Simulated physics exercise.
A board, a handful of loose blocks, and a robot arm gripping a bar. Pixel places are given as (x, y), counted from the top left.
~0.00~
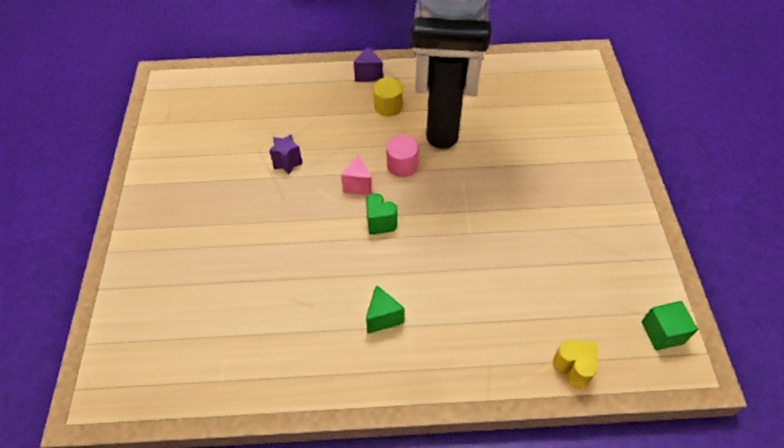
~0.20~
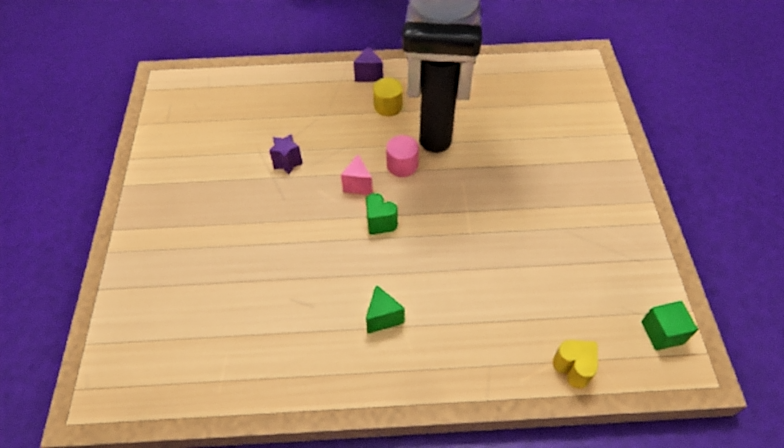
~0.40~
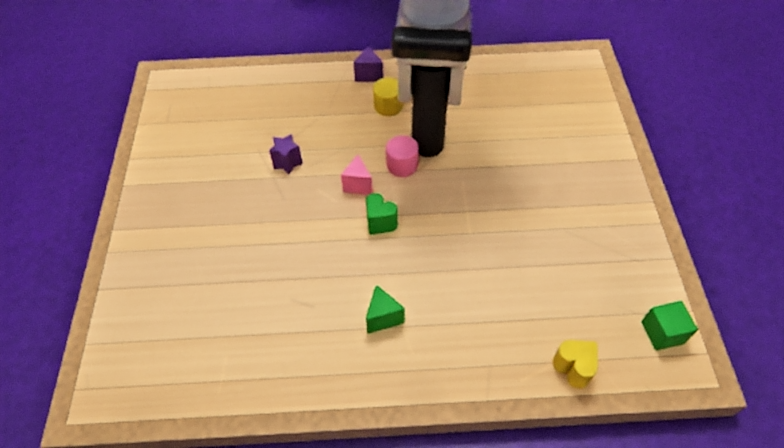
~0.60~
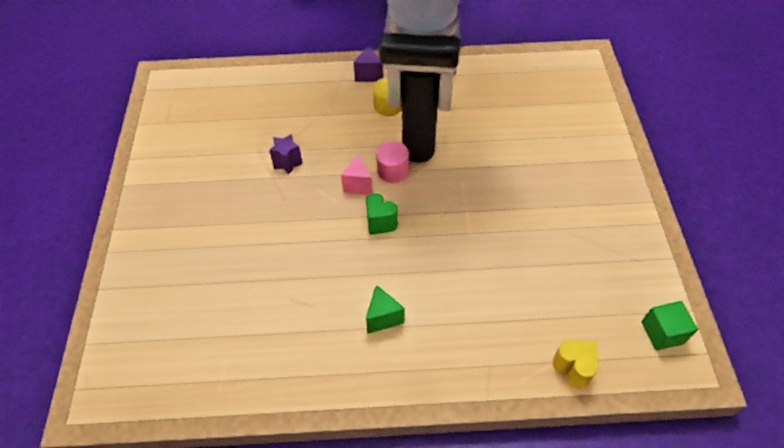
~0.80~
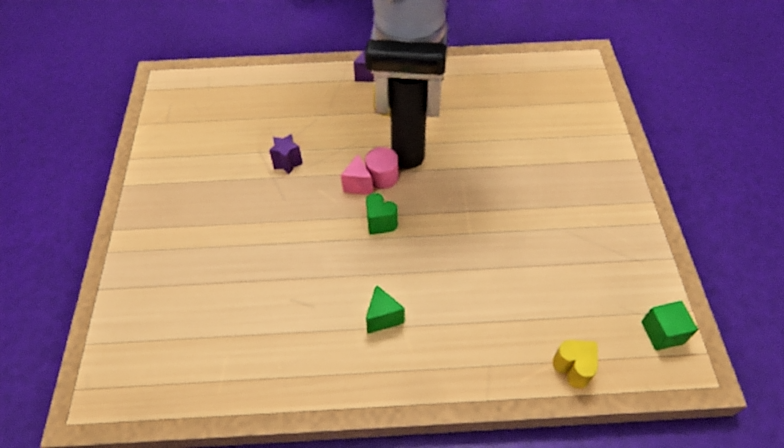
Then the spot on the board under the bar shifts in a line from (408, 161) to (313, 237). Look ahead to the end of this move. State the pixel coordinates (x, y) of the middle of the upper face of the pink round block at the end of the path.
Its top centre is at about (276, 211).
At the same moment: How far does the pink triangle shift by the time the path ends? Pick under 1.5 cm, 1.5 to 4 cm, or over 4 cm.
Overall it shifts more than 4 cm.
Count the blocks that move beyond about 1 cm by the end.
Two move.
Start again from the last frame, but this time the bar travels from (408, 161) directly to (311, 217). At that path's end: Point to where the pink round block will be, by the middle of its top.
I predict (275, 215).
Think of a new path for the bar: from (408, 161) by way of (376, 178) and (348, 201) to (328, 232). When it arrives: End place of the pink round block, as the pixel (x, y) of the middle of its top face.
My best guess is (288, 217).
On the path given first. One third of the way, bar (377, 181); pink triangle (319, 184), turned 20° clockwise; pink round block (345, 181).
Two thirds of the way, bar (345, 206); pink triangle (286, 190), turned 60° clockwise; pink round block (308, 200).
At the end, bar (312, 233); pink triangle (276, 188), turned 90° clockwise; green heart not moved; pink round block (276, 211).
